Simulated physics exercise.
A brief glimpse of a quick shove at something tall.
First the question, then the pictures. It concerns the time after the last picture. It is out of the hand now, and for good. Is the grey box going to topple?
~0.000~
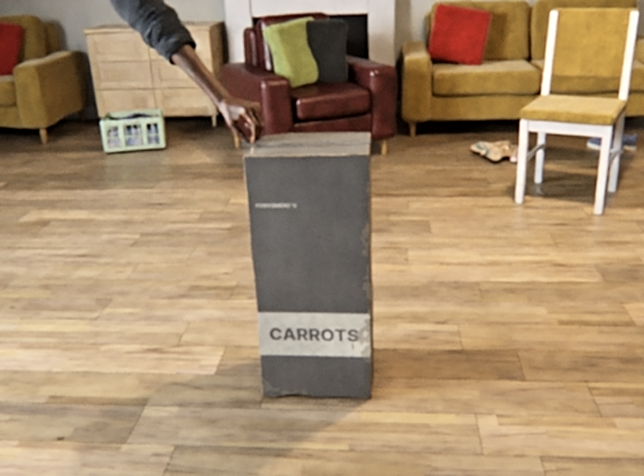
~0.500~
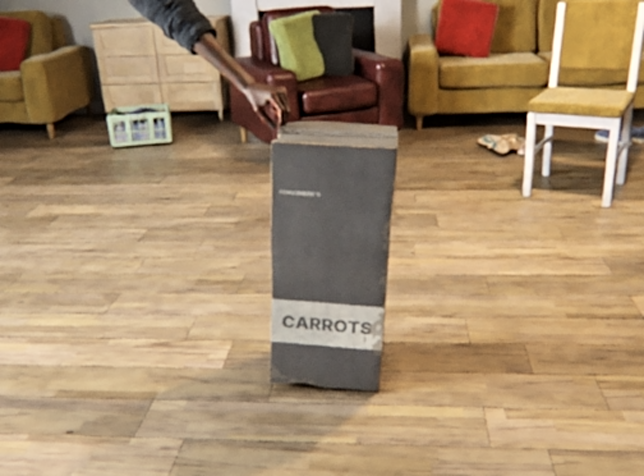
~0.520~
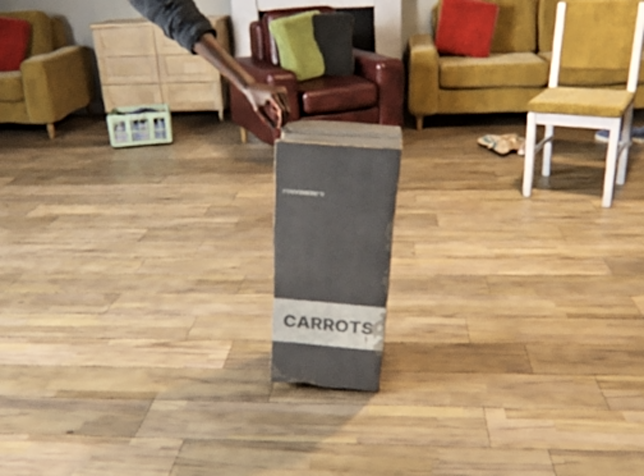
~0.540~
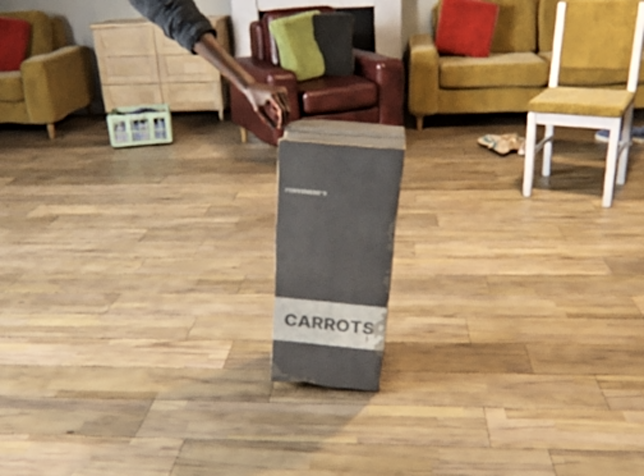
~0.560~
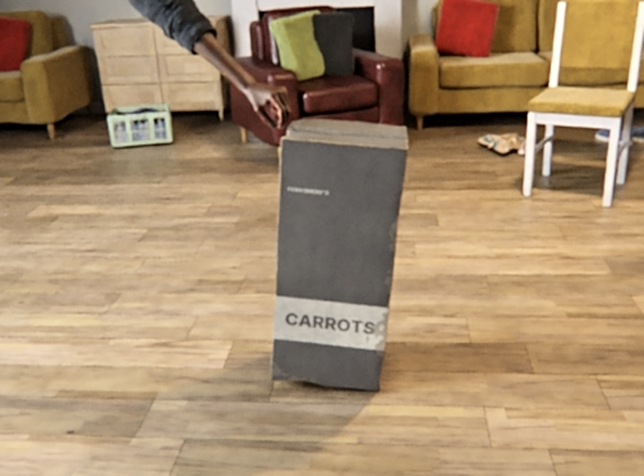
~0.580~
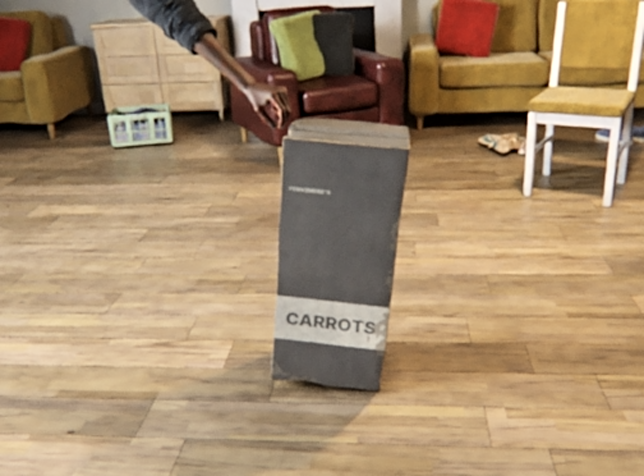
No - it stays up.
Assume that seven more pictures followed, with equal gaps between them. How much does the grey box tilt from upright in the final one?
6°.
Around 0.82 s, grey box upright near (325, 260).
Finally (1.9 s), the grey box settles on its feet, near (323, 261).
